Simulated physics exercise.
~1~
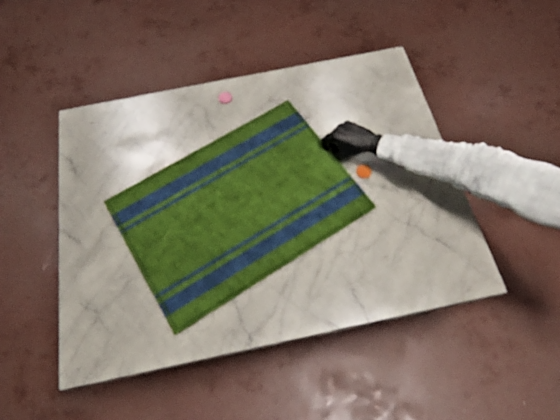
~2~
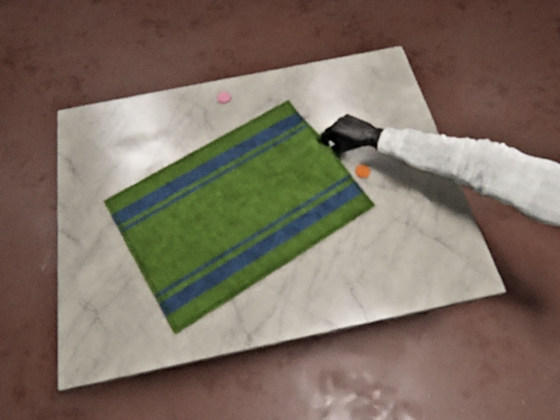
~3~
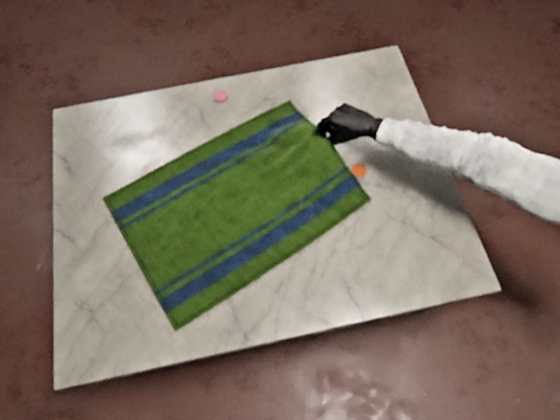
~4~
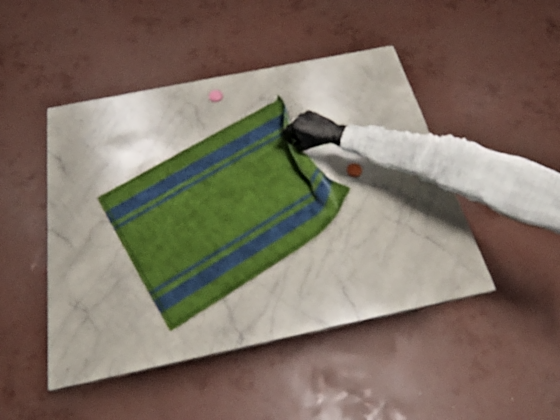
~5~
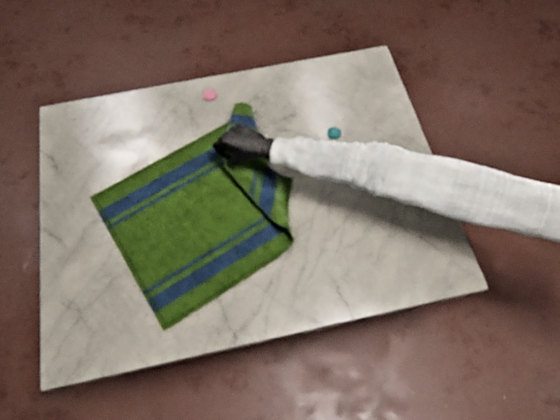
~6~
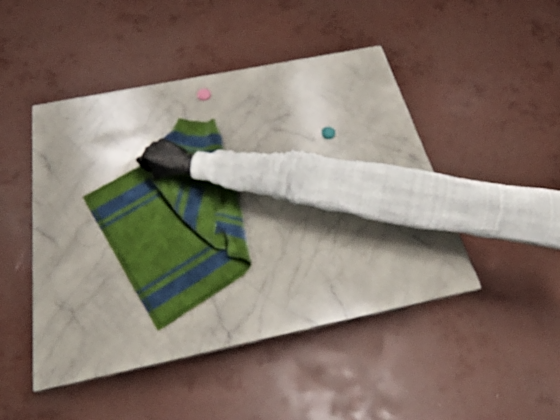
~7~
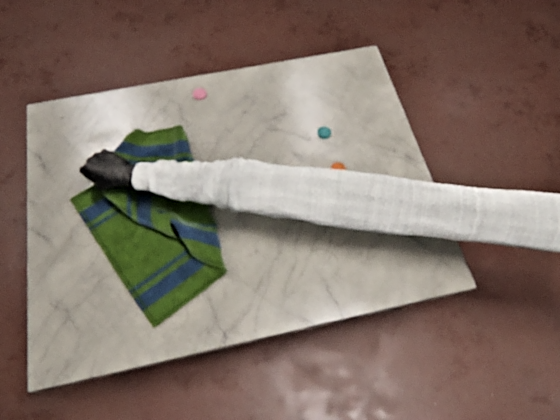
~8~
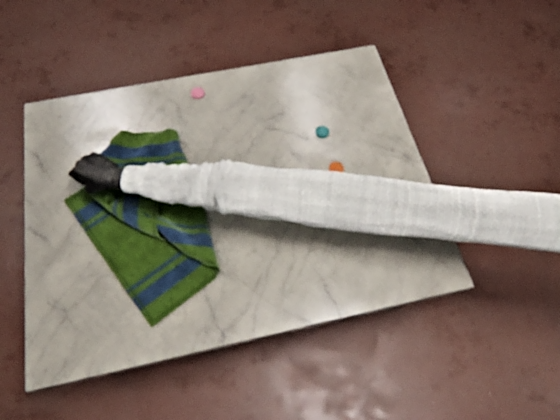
A black-gloved hand in a white sleeve reaches from the right over a pale marble-like slab on a reddish-brown surface, seen from above at an angle. A green tea towel with blue stripes lies flat on the slab, with a small pink cap beyond it and an orange token near its right corner. The hand pinches the towel's right edge, lifts it and draws it leftward, folding the cloth over itself. A teal badge comes into view at the upper right, as the view drifts slightly right. Finally, the towel lies bunched at left, still under the hand, with all three small things uncovered.
